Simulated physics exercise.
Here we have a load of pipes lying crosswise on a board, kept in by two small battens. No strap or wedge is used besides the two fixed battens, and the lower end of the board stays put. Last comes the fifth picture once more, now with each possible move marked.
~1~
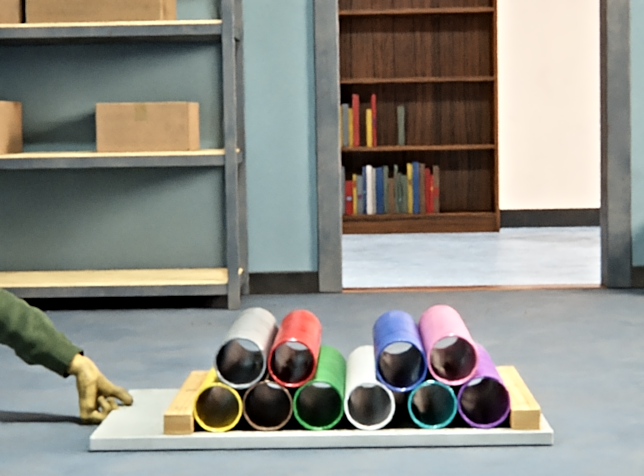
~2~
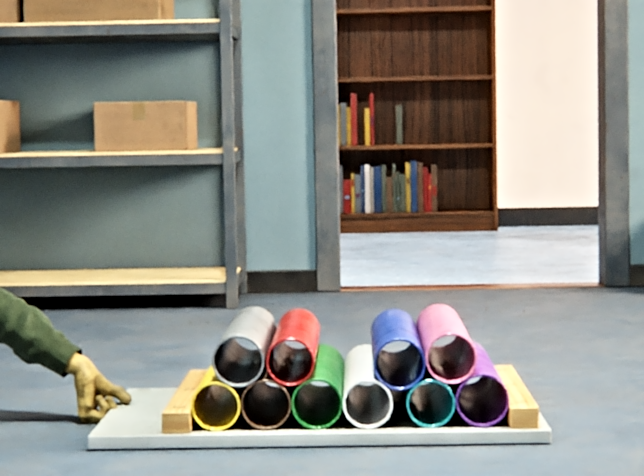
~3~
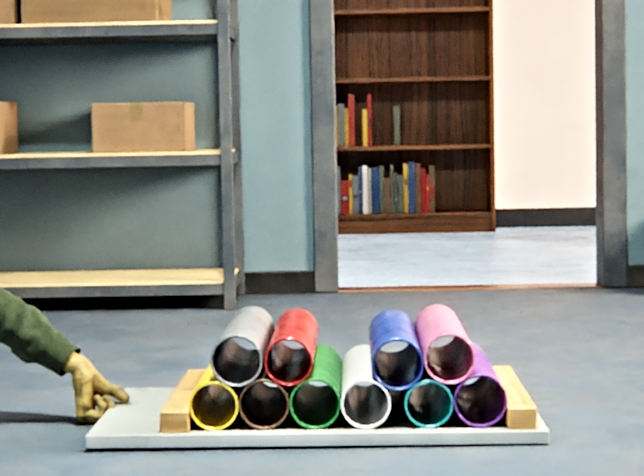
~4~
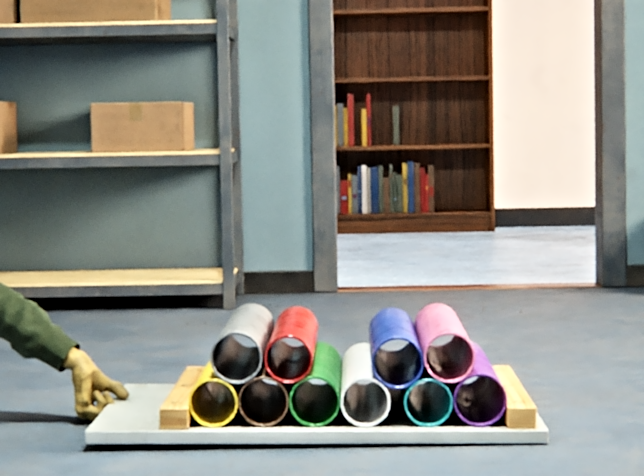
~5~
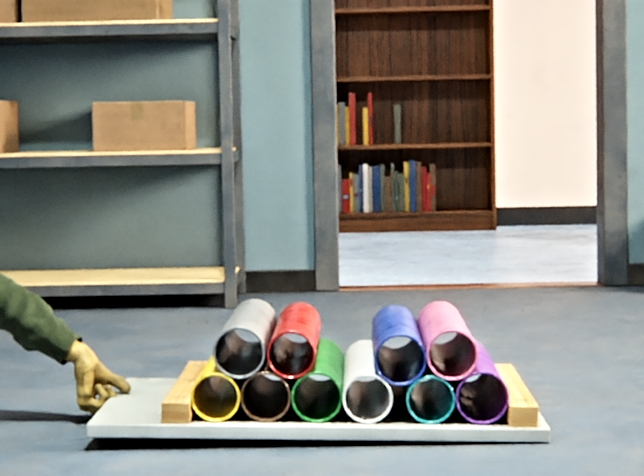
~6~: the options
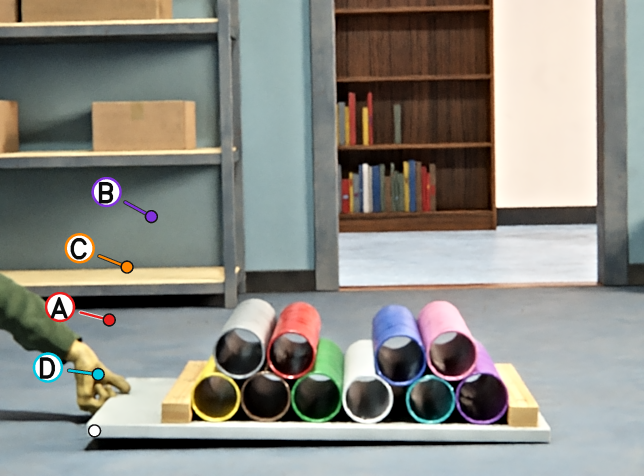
A gloved hand gripped the left end of a board holding colourful pipes stacked between two wooden battens, keeping nearly still at first, then raised that end very slightly, with the pipes barely shifting.
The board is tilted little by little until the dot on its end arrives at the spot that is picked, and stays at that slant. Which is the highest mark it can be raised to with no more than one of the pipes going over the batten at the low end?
The last mark within the limit is C.
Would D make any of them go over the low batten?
No.
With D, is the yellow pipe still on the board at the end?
Yes.
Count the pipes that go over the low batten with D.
It comes to none.
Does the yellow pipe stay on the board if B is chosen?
Yes, with B.
On the marked copy, A at (109, 320); B at (151, 216); C at (127, 267); D at (98, 375); the white dot at (94, 431).
Taking C. A third of the way, board at 15°.
Two thirds of the way, board at 23°.
When it is over, board at 23°, one over the low batten (pink).
As for the rest, A none over the low batten; B two over the low batten (blue, pink); D none over the low batten.
